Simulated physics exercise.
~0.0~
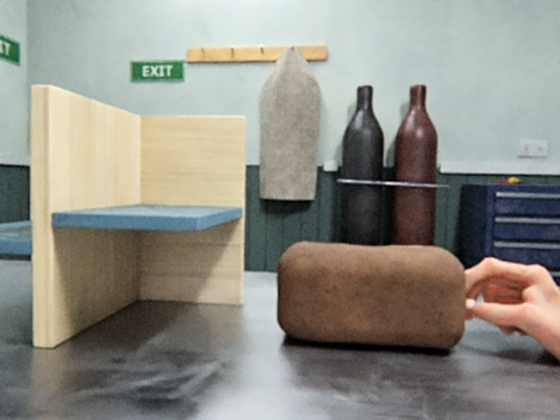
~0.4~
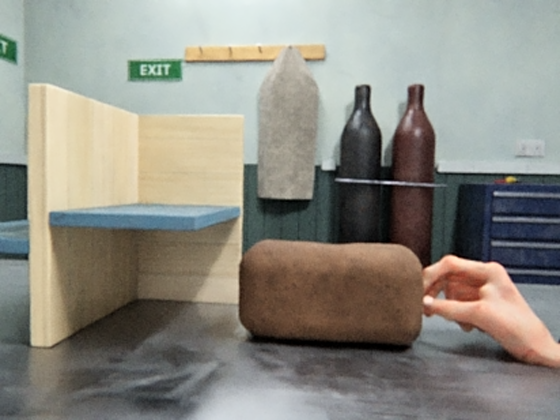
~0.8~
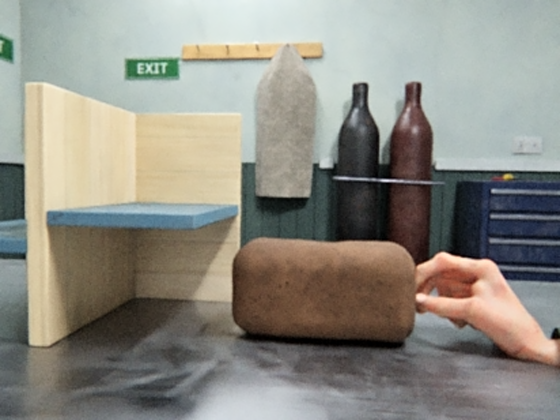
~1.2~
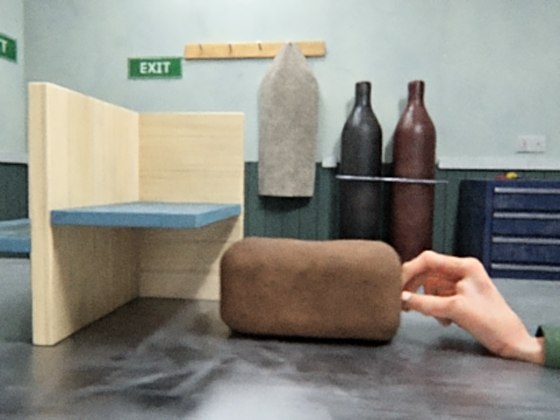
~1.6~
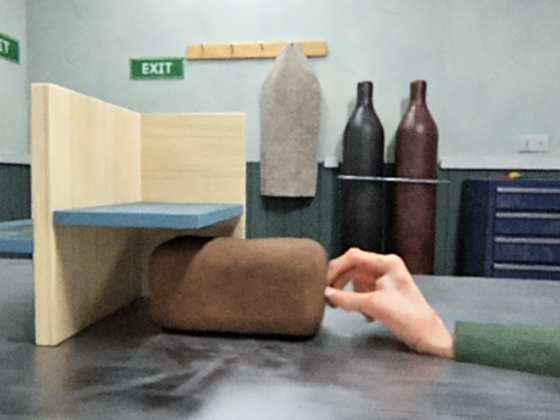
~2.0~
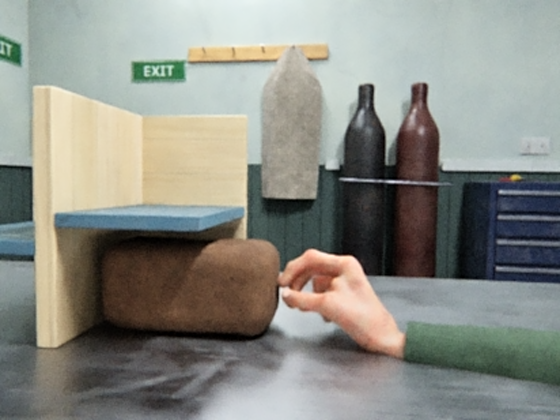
In a workshop-like room with pale walls, a green exit sign and two tall dark bottles at the back, a low blue shelf held by pale wooden boards stands on a dark, glossy surface. To its right sits a brown, rounded block shaped like a loaf, with a hand touching its right end. The fingers push the block left, first across the open surface and then little by little up to the opening. It slides partly beneath the shelf as a green sleeve comes into view. Finally the block passes further under the blue board, fitting below it, with its right end still sticking out.
